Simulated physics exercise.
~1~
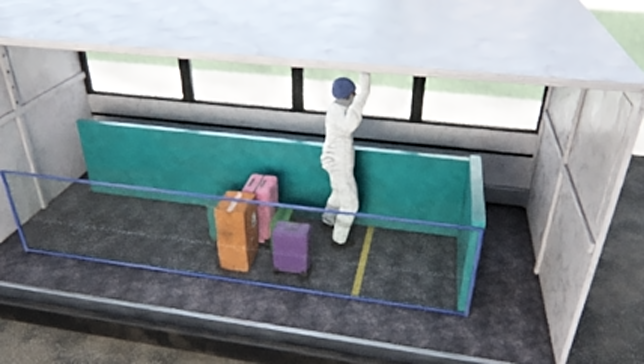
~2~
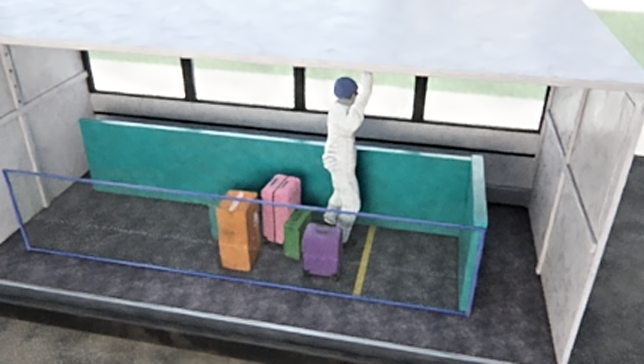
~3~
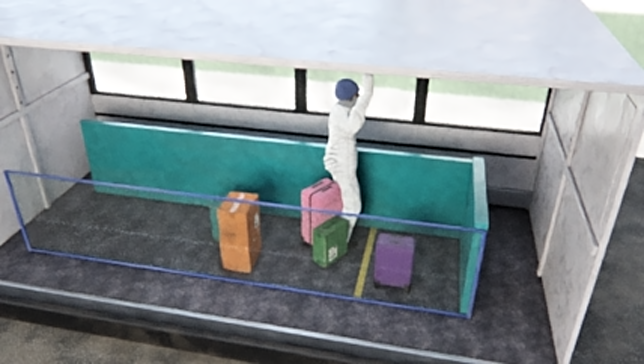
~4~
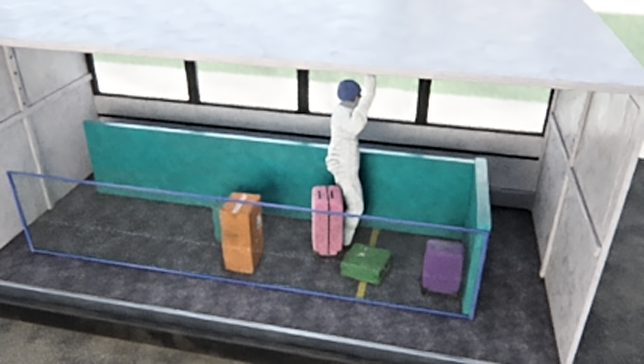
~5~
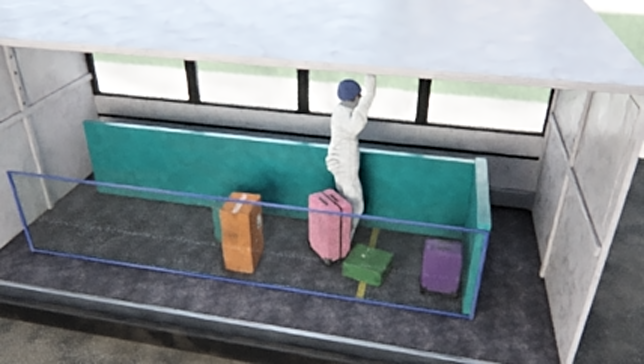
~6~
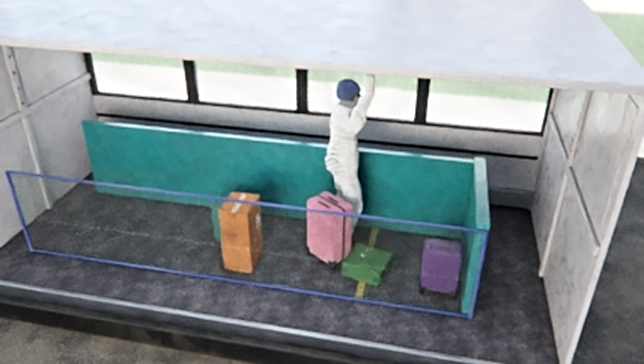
The video shows luggage around a white figure holding a rail in a bus bay; the purple case rolls right across the yellow line, the pink case shifts right and stops short, and the green carton slides right and tips onto its side, while the orange bag stays put.
